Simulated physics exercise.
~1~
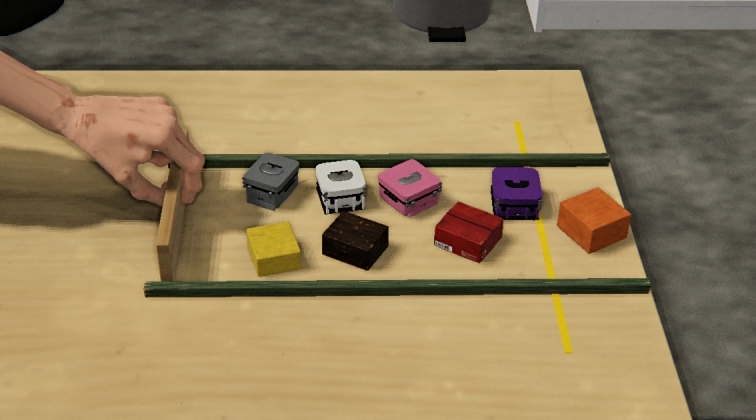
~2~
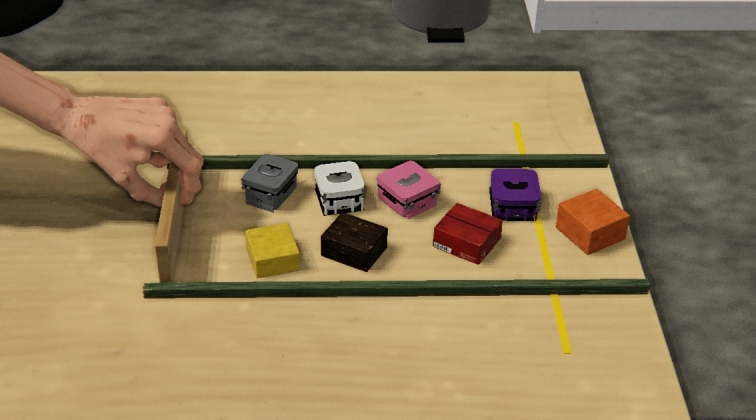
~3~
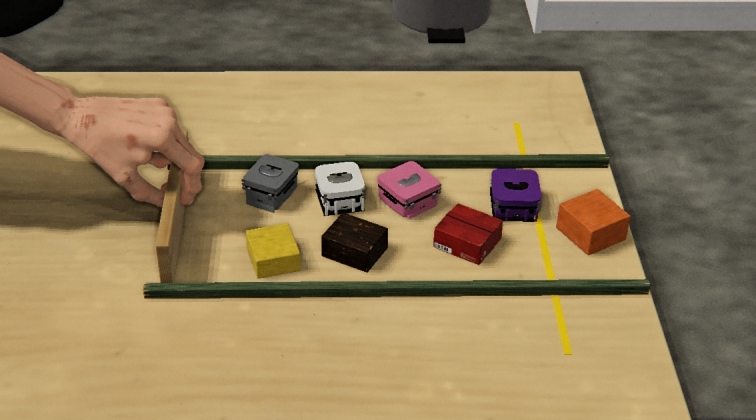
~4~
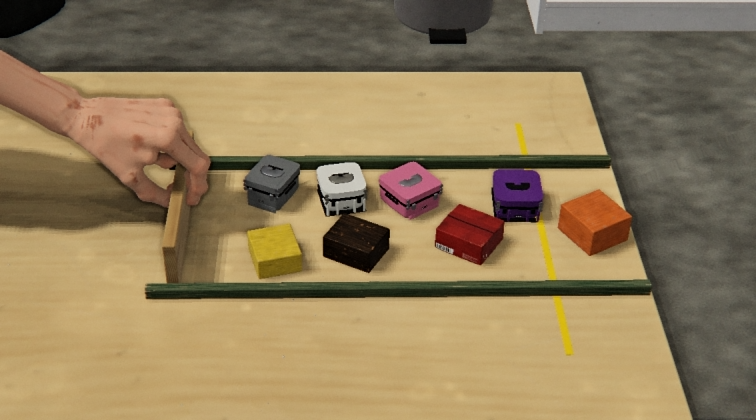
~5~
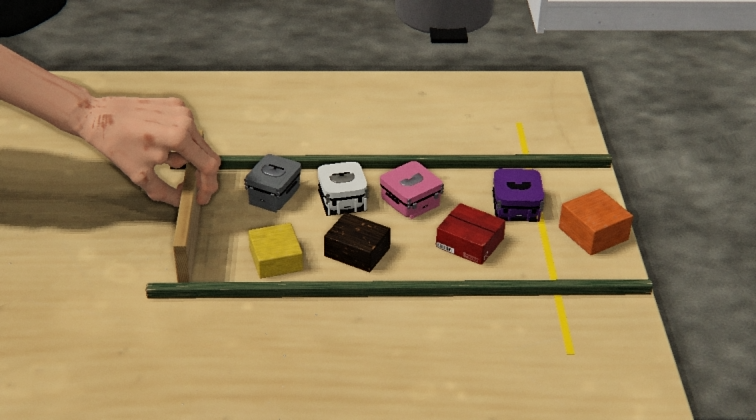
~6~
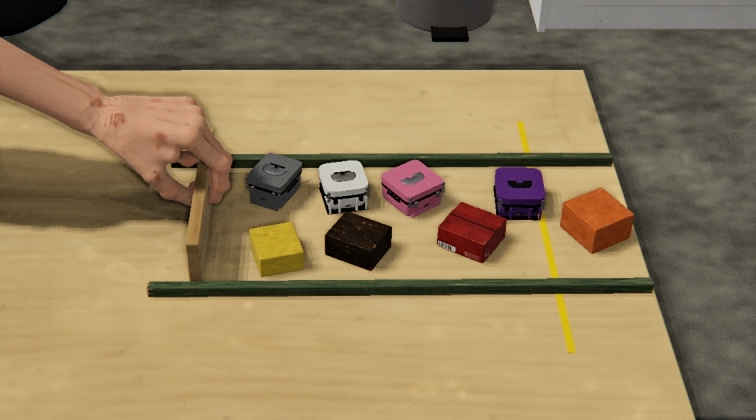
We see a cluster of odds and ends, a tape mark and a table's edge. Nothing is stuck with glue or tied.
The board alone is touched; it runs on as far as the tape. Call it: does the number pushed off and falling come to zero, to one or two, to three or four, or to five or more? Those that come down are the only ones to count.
It comes to three or four.
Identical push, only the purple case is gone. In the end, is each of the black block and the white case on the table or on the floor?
The black block is kept; the white case holds on.
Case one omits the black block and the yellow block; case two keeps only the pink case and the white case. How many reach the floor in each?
Taking the two tries in turn, it comes to 2 and 2.
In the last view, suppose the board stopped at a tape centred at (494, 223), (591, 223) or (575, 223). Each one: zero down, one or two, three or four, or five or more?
Tape by tape, the falls would be: One to two, then 5 or more, then 5 or more.
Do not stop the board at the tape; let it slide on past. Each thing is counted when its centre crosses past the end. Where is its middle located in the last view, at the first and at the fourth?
At the first moment about (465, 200), at the next about (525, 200).
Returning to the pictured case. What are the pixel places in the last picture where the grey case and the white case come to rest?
The grey case finishes at (555, 176); the white case finishes at (597, 185).
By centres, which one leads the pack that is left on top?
The foremost one is the black block.
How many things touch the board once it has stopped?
My count gives 2.
Soon after, none off yet; orange block at rest near (597, 220); purple case at rest near (519, 194); red box at rest near (472, 232).
Then, none off yet; orange block moved a little near (611, 221); purple case moved about its own width near (582, 188); red box moved well along near (556, 223).
By the end, the number that fall off is three or four; fallen, pink case, red box, purple case and orange block.
